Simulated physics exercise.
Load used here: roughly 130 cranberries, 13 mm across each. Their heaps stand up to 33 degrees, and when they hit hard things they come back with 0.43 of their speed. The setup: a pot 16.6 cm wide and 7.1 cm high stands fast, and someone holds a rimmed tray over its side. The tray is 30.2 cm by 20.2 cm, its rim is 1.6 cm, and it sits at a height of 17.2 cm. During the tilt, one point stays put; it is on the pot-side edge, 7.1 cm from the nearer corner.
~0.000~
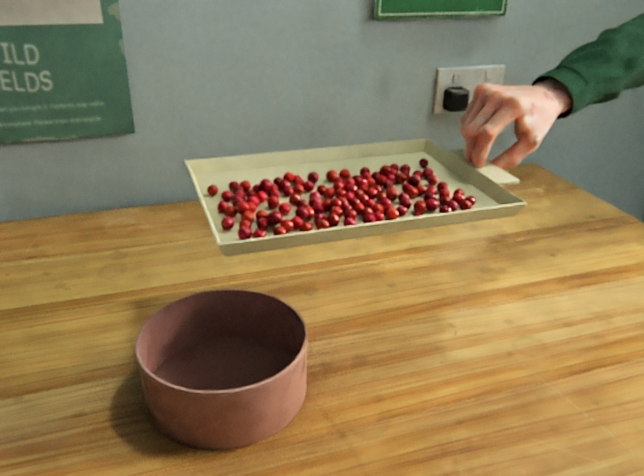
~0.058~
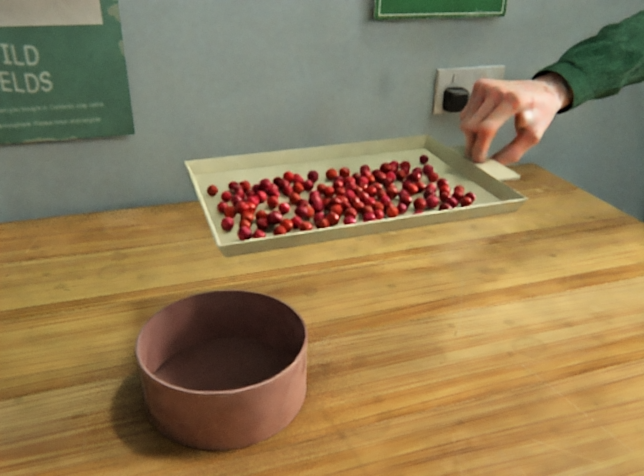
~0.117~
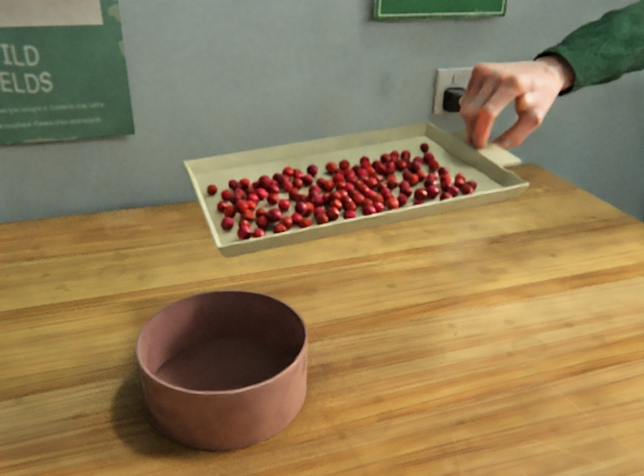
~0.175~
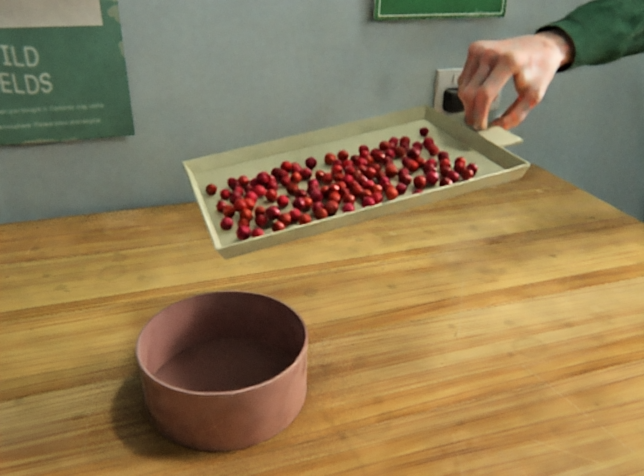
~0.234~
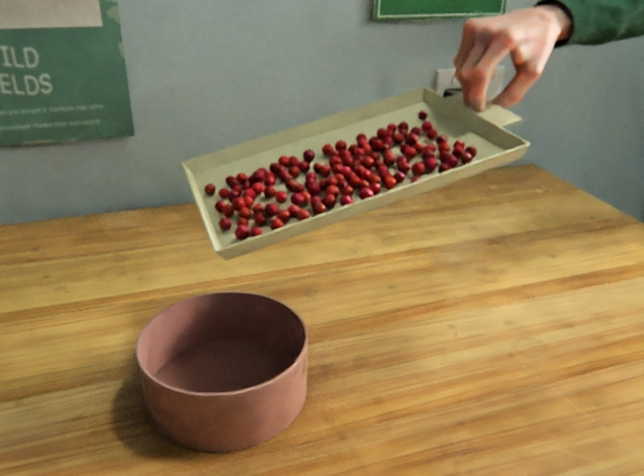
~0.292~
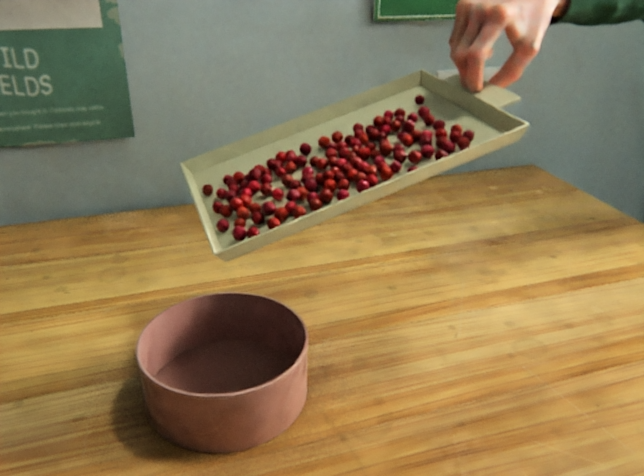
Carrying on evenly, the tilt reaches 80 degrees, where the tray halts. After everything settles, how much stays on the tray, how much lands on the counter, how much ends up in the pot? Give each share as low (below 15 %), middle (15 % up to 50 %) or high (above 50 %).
Left on the tray - low, counter - middle, pot - high.
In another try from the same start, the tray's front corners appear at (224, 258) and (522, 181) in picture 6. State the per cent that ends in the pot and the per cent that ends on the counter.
The pot gets 75 and the counter 30.
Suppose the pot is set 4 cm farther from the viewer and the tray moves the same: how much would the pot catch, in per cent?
I'd put it at around 70 per cent.
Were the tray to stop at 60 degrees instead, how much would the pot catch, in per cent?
40 %.
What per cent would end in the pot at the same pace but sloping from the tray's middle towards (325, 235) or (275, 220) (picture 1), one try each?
That would be close to 60 per cent and then close to 90 per cent.
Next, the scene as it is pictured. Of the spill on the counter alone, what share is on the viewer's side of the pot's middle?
About 10 per cent.
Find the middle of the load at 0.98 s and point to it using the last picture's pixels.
Approximately (206, 209) in the final picture.
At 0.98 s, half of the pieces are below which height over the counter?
The halfway mark is near 20 cm.
Then, at 0.71 s, tilt 48 degrees; the tray holds 100 %, the pot 0 %.
After 0.98 s, tilt 67 degrees; the tray holds 75 %, the pot 5 %.
After 1.36 s, tilt 80 degrees; the tray holds 20 %, the pot 45 %.
By 2.3 s all is still; tray 0 %, counter 40 %, pot 60 %.
